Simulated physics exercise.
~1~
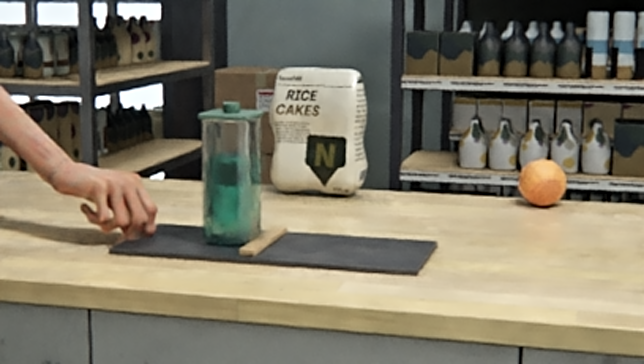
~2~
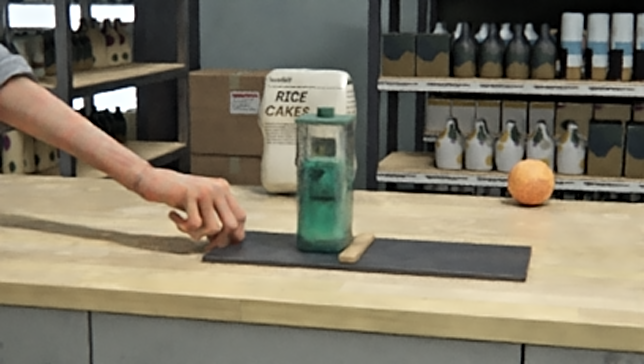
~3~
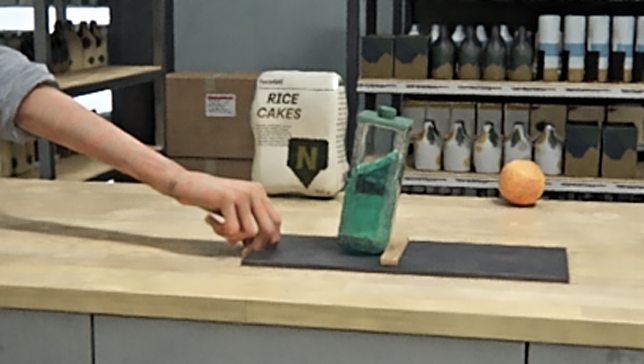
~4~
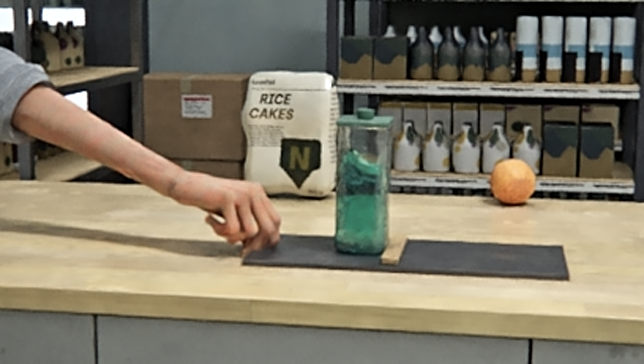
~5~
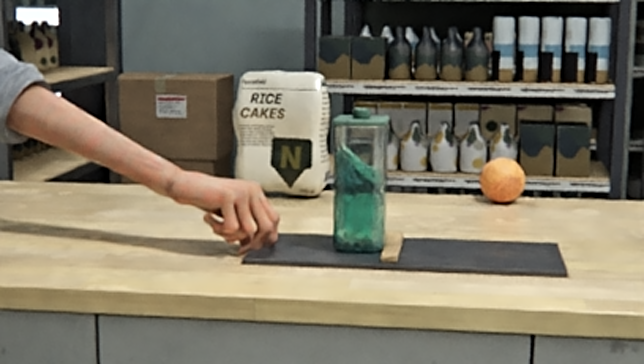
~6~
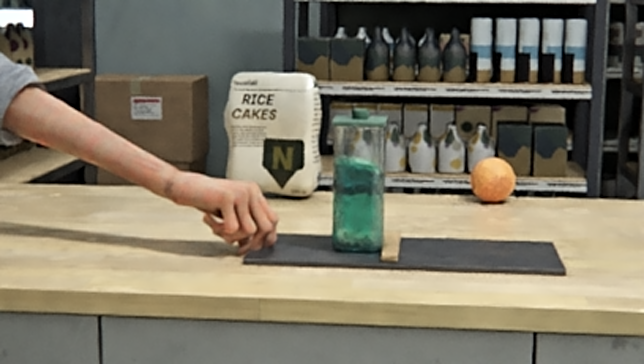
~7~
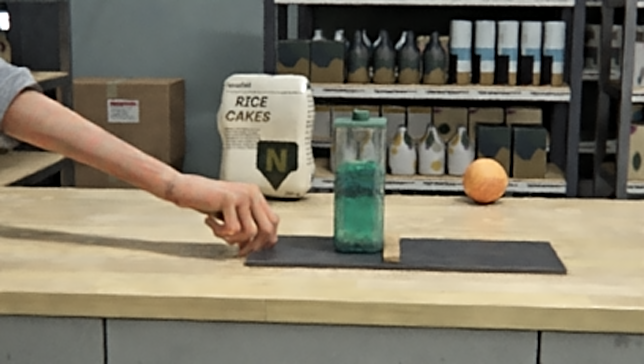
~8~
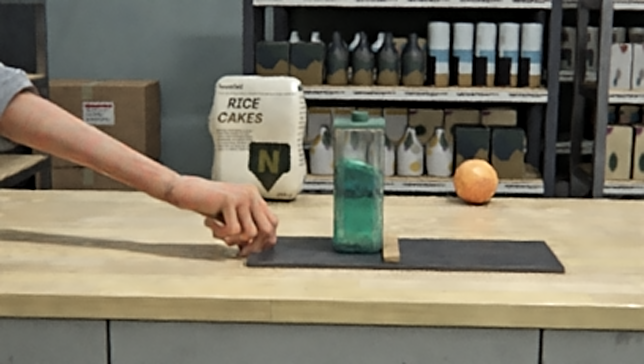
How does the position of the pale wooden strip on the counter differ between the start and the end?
At the start the strip is left of the middle of the view, and by the end it sits farther right along the counter, a little right of the middle, having travelled with the dark board.
